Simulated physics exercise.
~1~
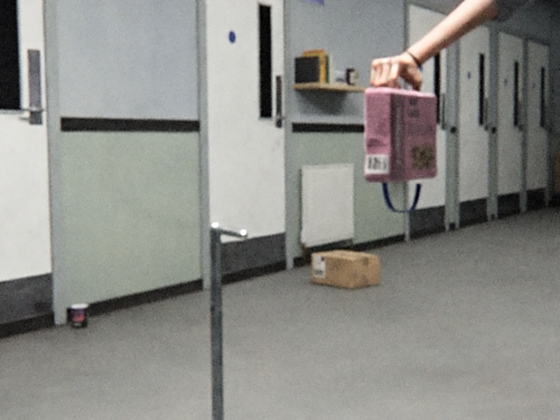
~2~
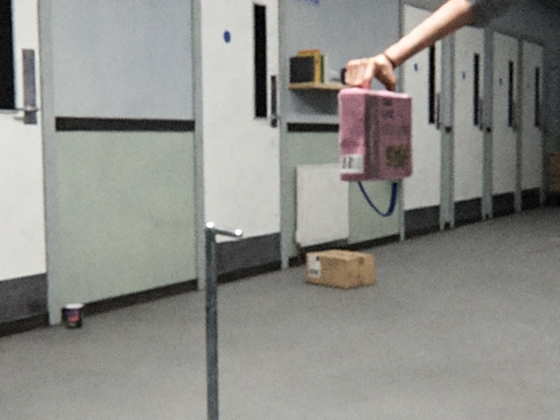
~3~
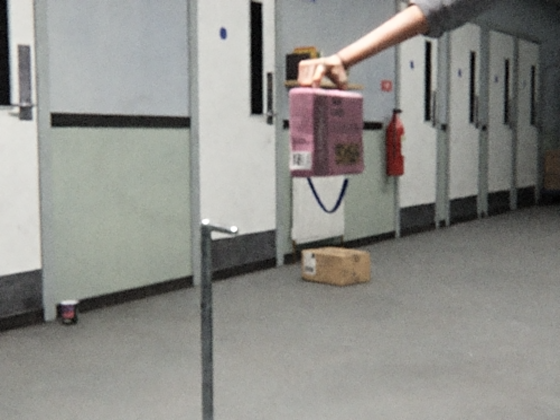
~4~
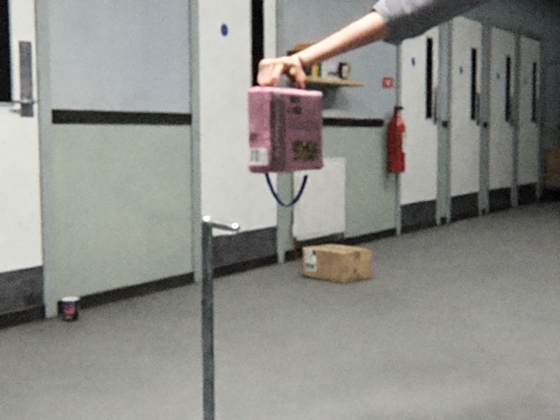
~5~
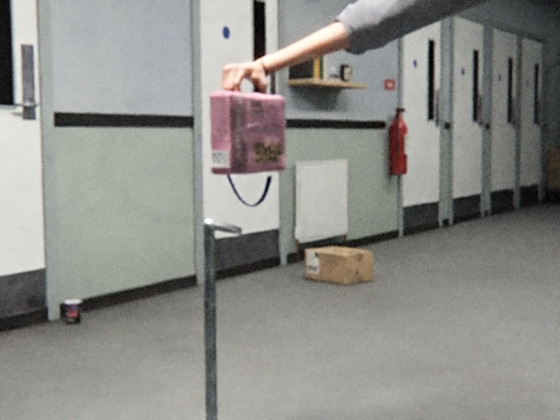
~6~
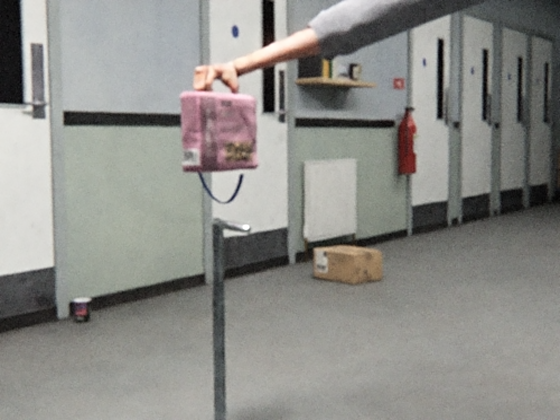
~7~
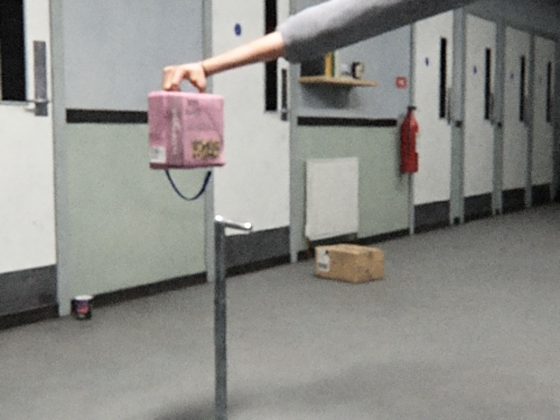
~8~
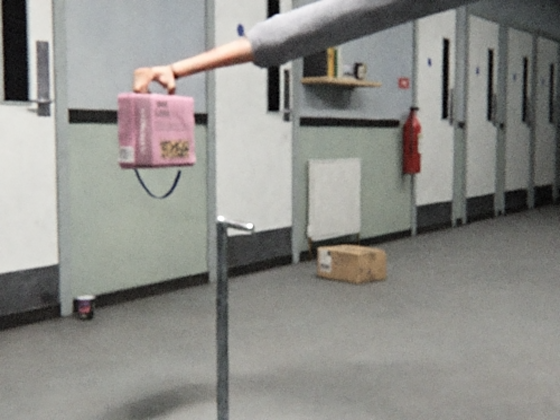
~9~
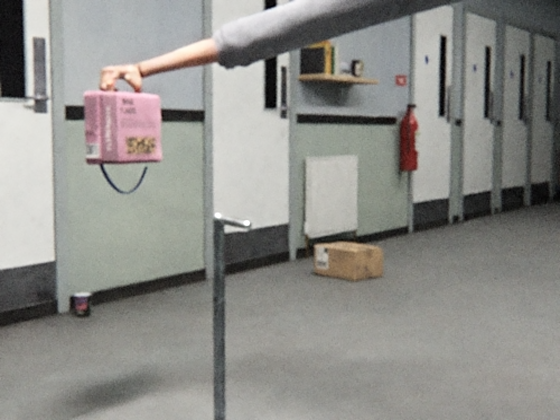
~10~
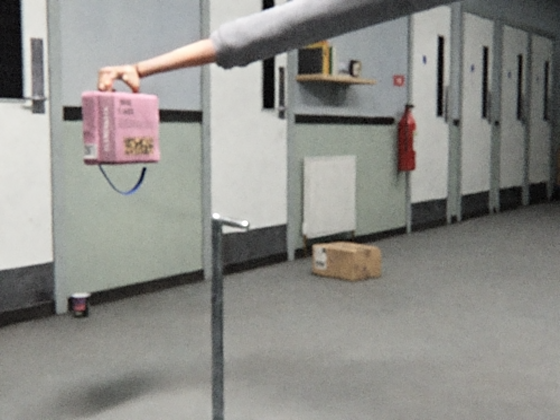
In a corridor lined with pale doors, a hand carried a pink bag leftward, its dark loop hanging underneath, above a metal post with a sideways hook. The loop passed over the hook without catching, and the bag stopped left of the post, still held up.
